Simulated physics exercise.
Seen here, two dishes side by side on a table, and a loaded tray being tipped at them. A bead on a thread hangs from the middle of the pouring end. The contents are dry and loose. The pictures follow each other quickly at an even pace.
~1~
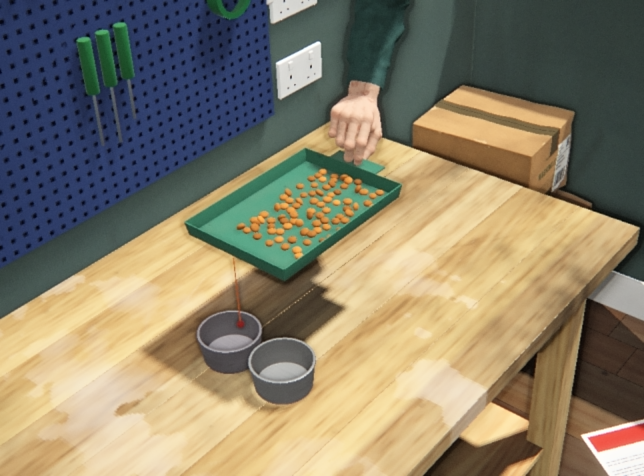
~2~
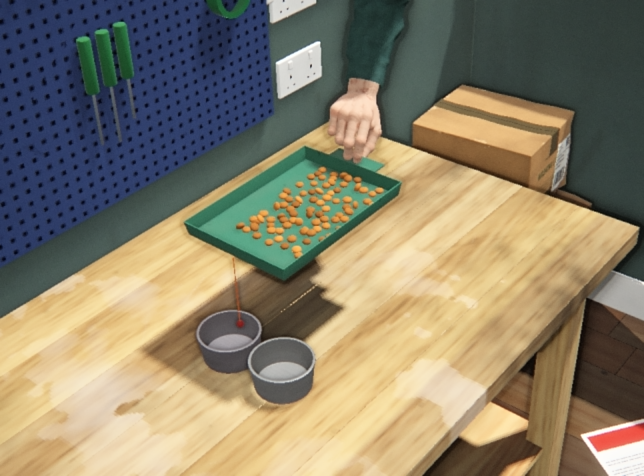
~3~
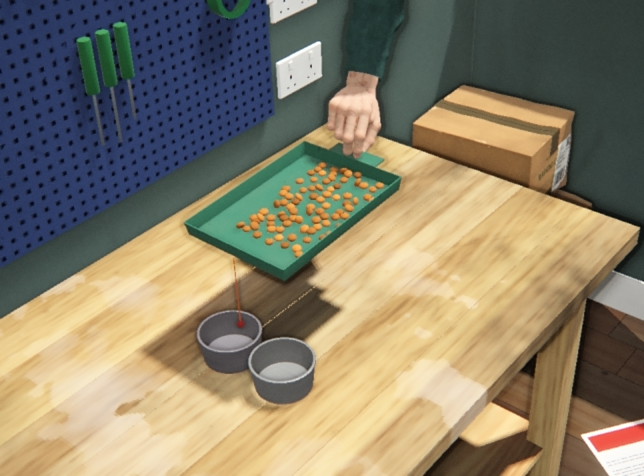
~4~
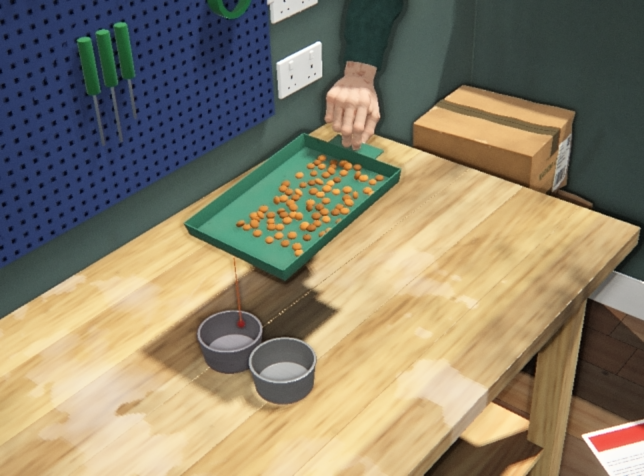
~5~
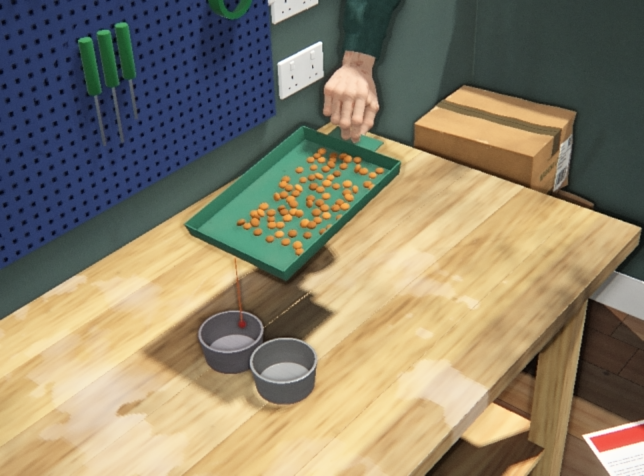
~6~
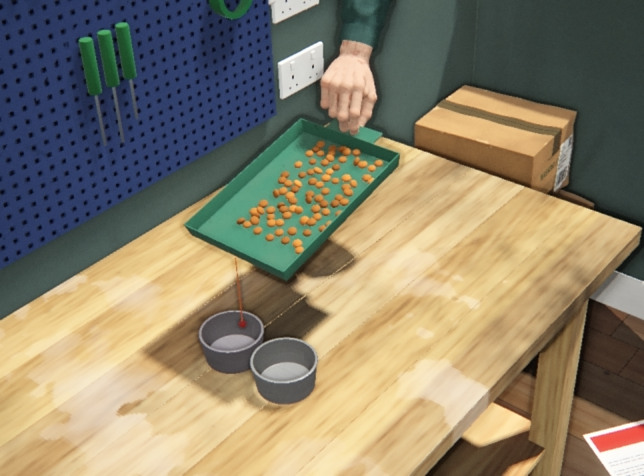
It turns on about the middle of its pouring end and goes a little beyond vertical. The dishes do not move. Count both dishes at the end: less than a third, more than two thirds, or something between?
They take less than a third between them.
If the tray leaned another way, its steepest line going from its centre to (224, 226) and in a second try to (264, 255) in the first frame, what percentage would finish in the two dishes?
The first gives 10 %, the second 60 %.
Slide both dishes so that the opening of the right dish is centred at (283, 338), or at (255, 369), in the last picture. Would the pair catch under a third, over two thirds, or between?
The first try: Below one third. The second: Beyond two thirds.
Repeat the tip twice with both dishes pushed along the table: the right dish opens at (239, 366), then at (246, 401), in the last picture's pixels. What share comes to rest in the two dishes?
In turn 80 and 20 in a hundred.
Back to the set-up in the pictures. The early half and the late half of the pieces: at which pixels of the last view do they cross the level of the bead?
Around (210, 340) and then (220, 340).
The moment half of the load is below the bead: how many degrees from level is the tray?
Near 105 degrees.
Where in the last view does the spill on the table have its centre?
Near (187, 384).
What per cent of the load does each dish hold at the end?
About: Left dish 20, right dish 0 per cent.
Just after the last frame, tray tipped steeply; every one on the tray.
A moment on, tray tipped right over; the larger part on the tray; just a few in the left dish; just a few outside both; about a tenth in the air.
Further on, tray tipped past a quarter turn; just a few in the right dish; roughly a quarter in the left dish; the larger part outside both.
When it is over, tray tipped past a quarter turn; just a few in the right dish; roughly a quarter in the left dish; the larger part outside both.
